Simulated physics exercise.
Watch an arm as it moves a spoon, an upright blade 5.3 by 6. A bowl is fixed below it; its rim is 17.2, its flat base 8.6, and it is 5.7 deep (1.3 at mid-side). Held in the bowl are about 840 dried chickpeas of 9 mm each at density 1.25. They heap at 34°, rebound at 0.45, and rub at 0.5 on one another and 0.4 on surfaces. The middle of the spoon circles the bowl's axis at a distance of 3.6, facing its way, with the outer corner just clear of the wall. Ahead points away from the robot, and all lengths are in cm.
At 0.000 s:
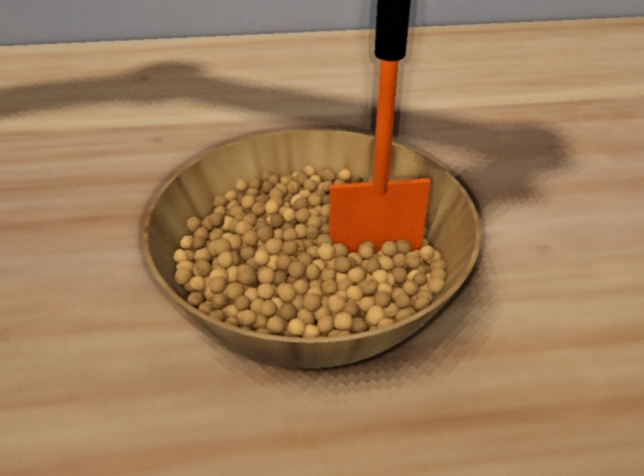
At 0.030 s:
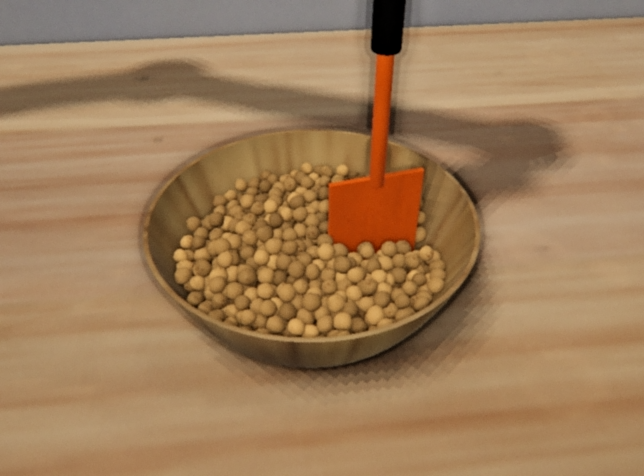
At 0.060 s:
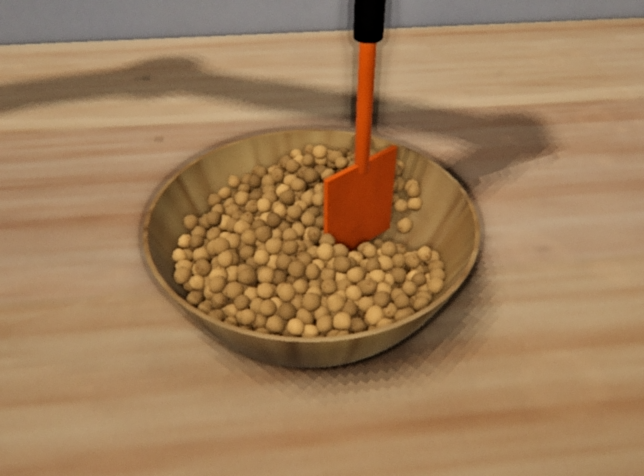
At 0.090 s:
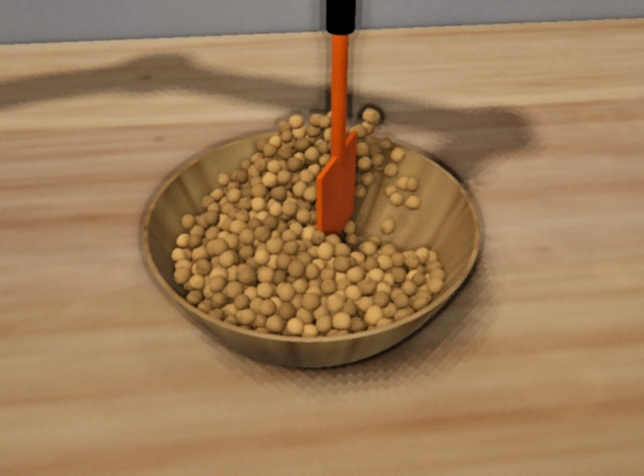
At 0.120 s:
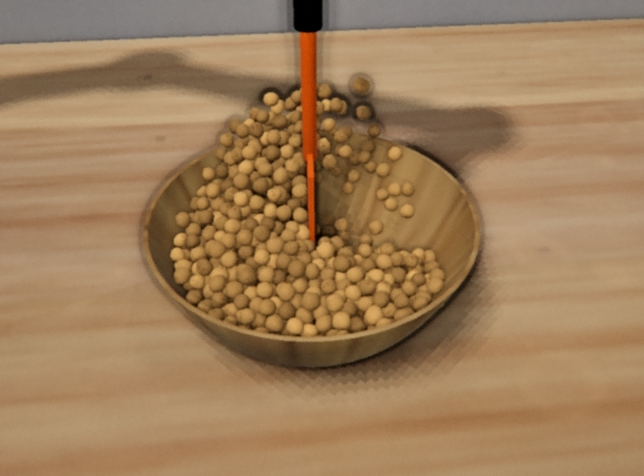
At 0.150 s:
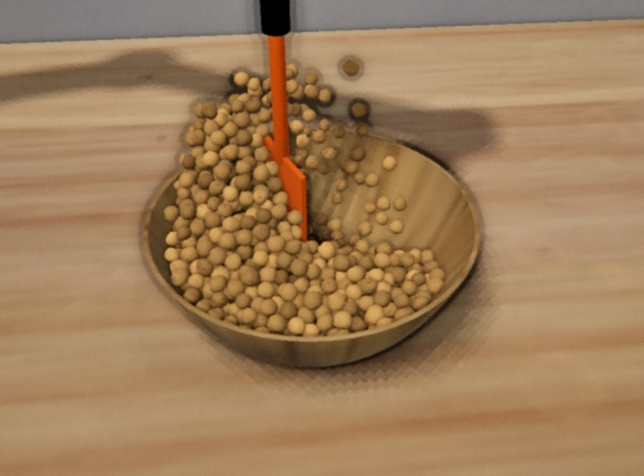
On a wooden table, an orange spatula with a black handle swept leftward through a bowl of small tan balls, turning as it went, heaping them up at the back left and tossing a few into the air.
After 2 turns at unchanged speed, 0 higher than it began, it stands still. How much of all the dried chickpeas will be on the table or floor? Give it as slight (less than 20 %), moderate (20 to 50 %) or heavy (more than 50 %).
It is heavy.
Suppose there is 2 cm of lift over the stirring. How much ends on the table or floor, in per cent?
It comes to some 45 per cent.
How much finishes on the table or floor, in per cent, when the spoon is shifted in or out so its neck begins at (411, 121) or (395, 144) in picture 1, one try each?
30 and 60 per cent.
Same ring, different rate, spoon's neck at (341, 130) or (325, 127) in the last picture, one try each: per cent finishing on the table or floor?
Some 40 and 45 per cent respectively.
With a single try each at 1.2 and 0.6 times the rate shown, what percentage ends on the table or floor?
70 % and 40 %.
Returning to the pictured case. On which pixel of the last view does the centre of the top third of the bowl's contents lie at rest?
Close to (364, 212).
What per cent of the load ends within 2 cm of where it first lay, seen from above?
Something close to 0 percent, I'd say.
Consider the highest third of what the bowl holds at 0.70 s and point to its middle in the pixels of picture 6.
Around (254, 306).
After 0.42 s, 348° round, highest piece 9 above the table; 523 in the bowl, 244 on the table or floor, 78 in flight or on the tool.
After 0.70 s, 225° round, highest piece 8 above the table; 434 on the table or floor, 379 in the bowl, 32 in flight or on the tool.
After 1.03 s, 0° round, highest piece 6 above the table; 519 on the table or floor, 326 in the bowl.
After 1.73 s, 0° round, highest piece 5 above the table; 519 on the table or floor, 326 in the bowl.
In the end, 519 on the table or floor, 326 in the bowl. That is 61 % on the table or floor.
